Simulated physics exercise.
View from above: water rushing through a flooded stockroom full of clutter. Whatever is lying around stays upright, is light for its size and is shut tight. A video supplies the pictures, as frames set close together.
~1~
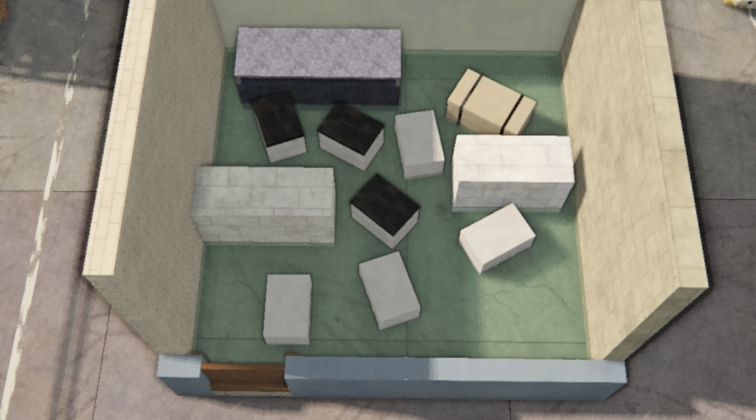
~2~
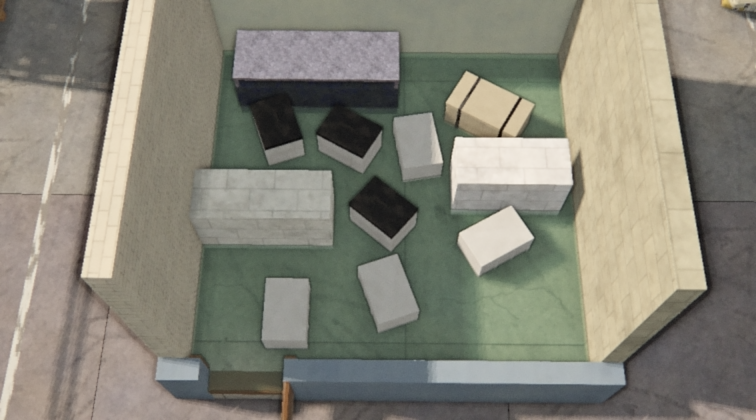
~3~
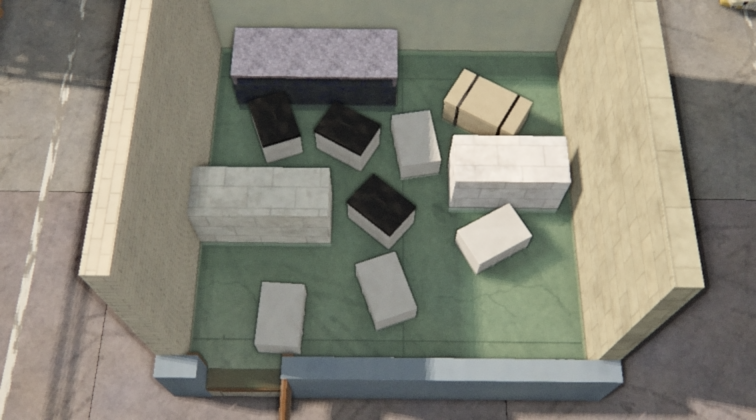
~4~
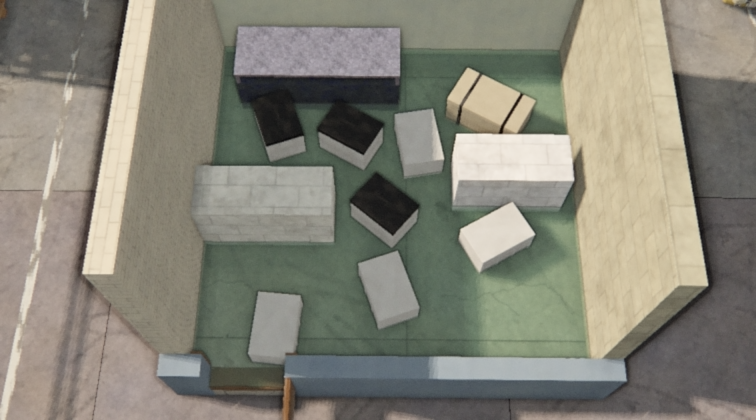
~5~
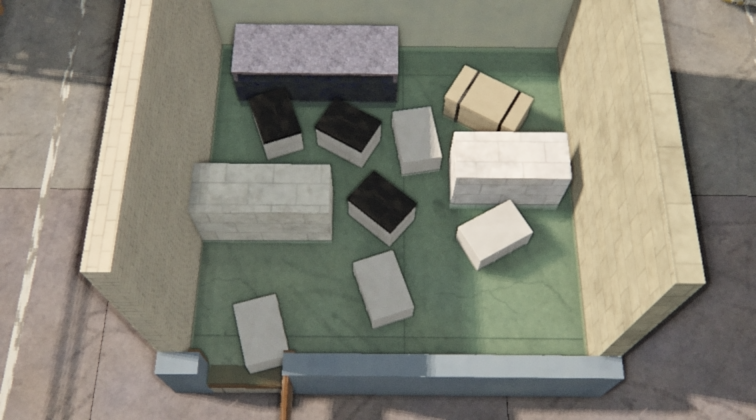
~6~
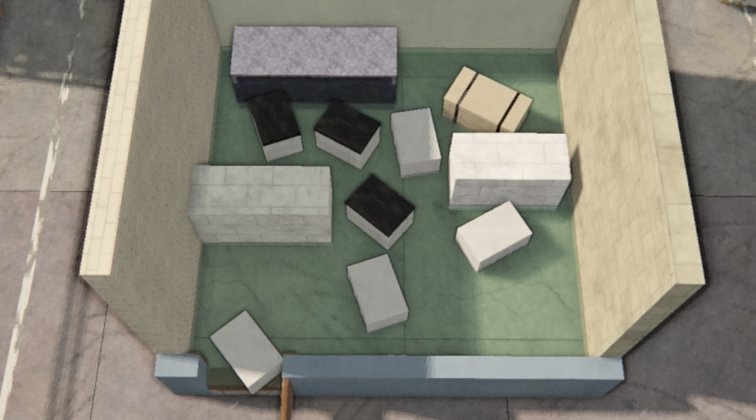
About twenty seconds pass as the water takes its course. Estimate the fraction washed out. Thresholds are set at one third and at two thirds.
Result: Mid band.
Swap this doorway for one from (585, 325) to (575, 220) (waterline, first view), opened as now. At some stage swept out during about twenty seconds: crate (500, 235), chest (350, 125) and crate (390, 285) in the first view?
First flushed away, then flushed away, then flushed away.
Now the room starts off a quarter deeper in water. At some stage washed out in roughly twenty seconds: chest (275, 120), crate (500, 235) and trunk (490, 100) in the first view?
In turn: Remains, remains, remains.
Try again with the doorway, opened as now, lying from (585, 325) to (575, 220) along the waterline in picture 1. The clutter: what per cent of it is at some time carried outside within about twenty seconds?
About 60 percent.
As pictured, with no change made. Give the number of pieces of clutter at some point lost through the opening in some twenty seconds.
The answer is 5.
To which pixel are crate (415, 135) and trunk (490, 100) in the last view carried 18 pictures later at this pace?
Approximately (406, 240), then (471, 121).
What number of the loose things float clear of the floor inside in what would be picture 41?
The count comes to 4.
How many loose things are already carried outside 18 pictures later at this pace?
I count 3 altogether.
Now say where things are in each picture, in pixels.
A crate at (287, 305), afloat; a crate at (389, 286) floats; 0 of 8 have shifted, in the first frame.
A crate at (285, 309) floats; a crate at (388, 288) floats; 0 of 8 have shifted, in the second frame.
A crate at (280, 314) floats, close to its start; a crate at (386, 286), afloat; 1 of 8 have shifted, in the third frame.
A crate at (275, 324) floats, close to its start; a crate at (388, 285) floats; 1 of 8 have shifted, in the fourth frame.
A crate at (261, 329) floats, a stride from its start; a crate at (383, 285), afloat, close to its start; 1 of 8 have shifted, in the fifth frame.
A crate at (247, 348), afloat, a stride from its start; a crate at (378, 289) floats, close to its start; 2 of 8 have shifted, in the sixth frame.
A moment on, 1 of 8 are out; 7 afloat.
Next, 3 of 8 are out; 5 afloat.
Later, 4 of 8 are out; 4 afloat.
In the end, 5 of 8 are out; 3 afloat.
